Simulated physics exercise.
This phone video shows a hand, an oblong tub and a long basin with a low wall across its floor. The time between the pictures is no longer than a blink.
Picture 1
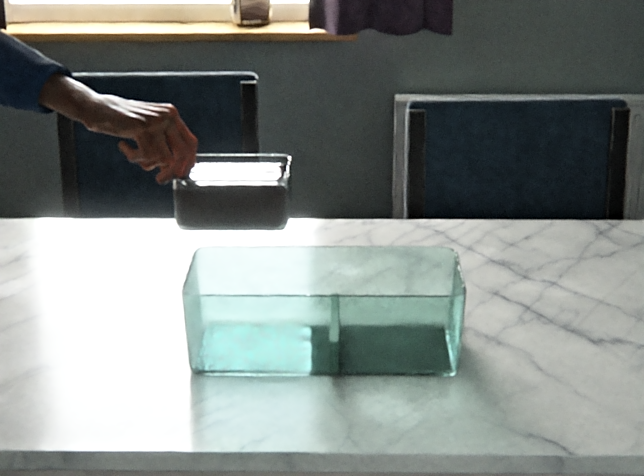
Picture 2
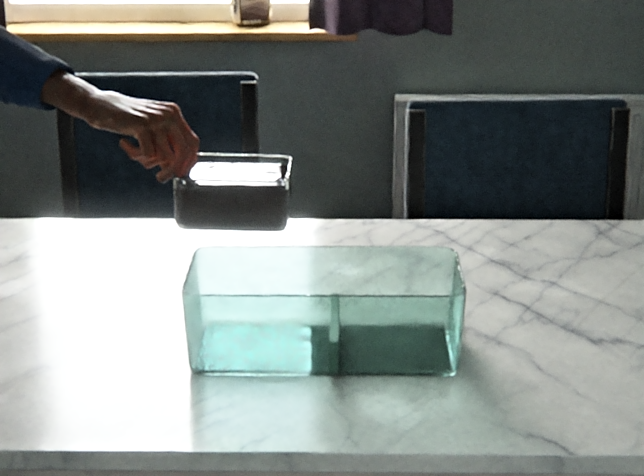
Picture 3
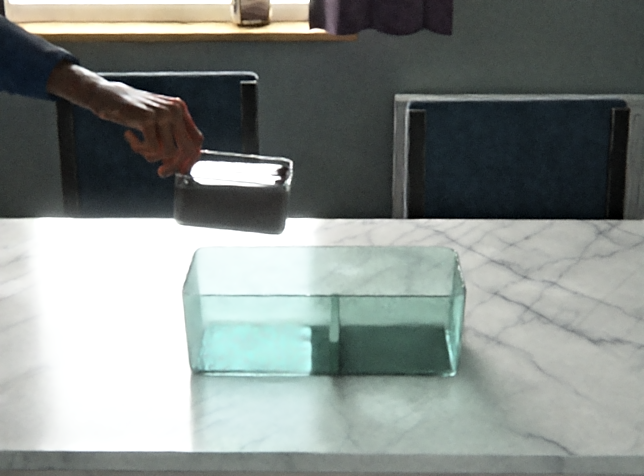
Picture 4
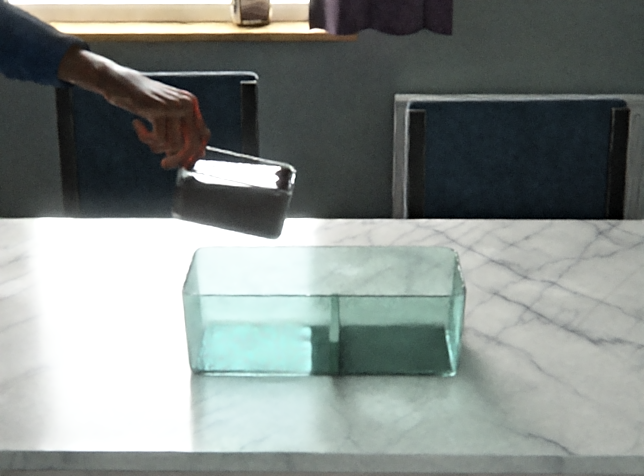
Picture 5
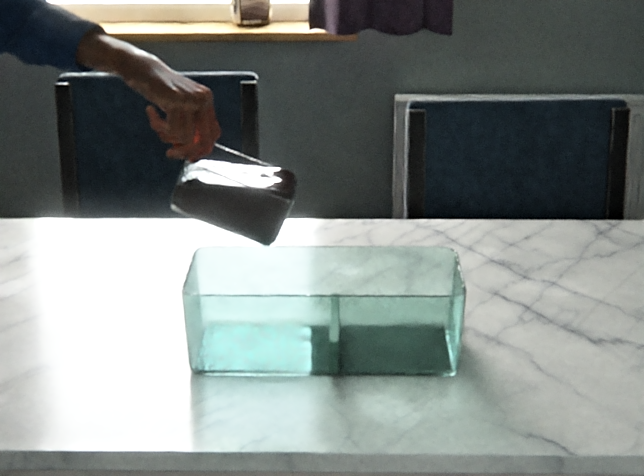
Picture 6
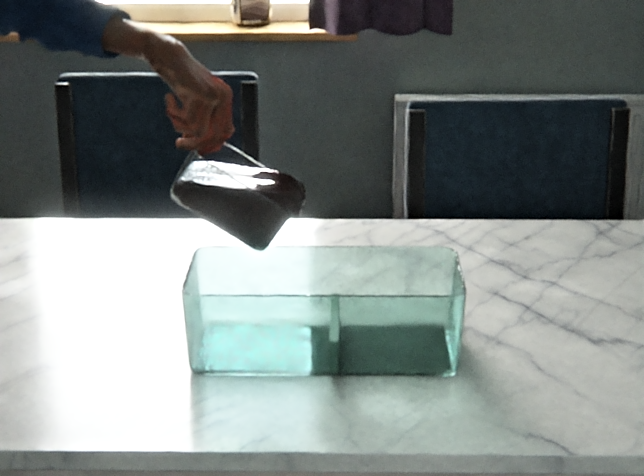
Above a long, clear greenish basin with a low wall across its floor, on a marble table, a hand held a small dark tub level, then tilted it steadily down to the right.
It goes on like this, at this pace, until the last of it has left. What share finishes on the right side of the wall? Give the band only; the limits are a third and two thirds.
From a third to two thirds.
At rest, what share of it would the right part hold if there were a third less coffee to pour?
I'd put it at some 20 %.
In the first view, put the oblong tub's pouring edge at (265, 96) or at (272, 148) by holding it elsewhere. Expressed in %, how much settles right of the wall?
The first start yields 40 per cent, the second 30 per cent.
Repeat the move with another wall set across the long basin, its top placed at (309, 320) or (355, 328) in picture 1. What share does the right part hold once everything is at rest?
I'd expect near 70 percent the first time and near 30 percent the next.
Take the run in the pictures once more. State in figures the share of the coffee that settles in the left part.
Close to 55 per cent.
A moment on, the oblong tub is tipped on its side and 16 per cent is still to pour, 21 is left of the wall and 35 right of it.
Next, the oblong tub is tipped right over and 3 per cent is still to pour, 49 is left of the wall and 43 right of it.
Then the oblong tub is tipped right over and 0 per cent is still to pour, 54 is left of the wall and 44 right of it.
Later the oblong tub is tipped right over and 0 per cent is still to pour, 54 is left of the wall and 44 right of it.
In the end 54 per cent lies left of the wall, 44 right of it and 2 outside.
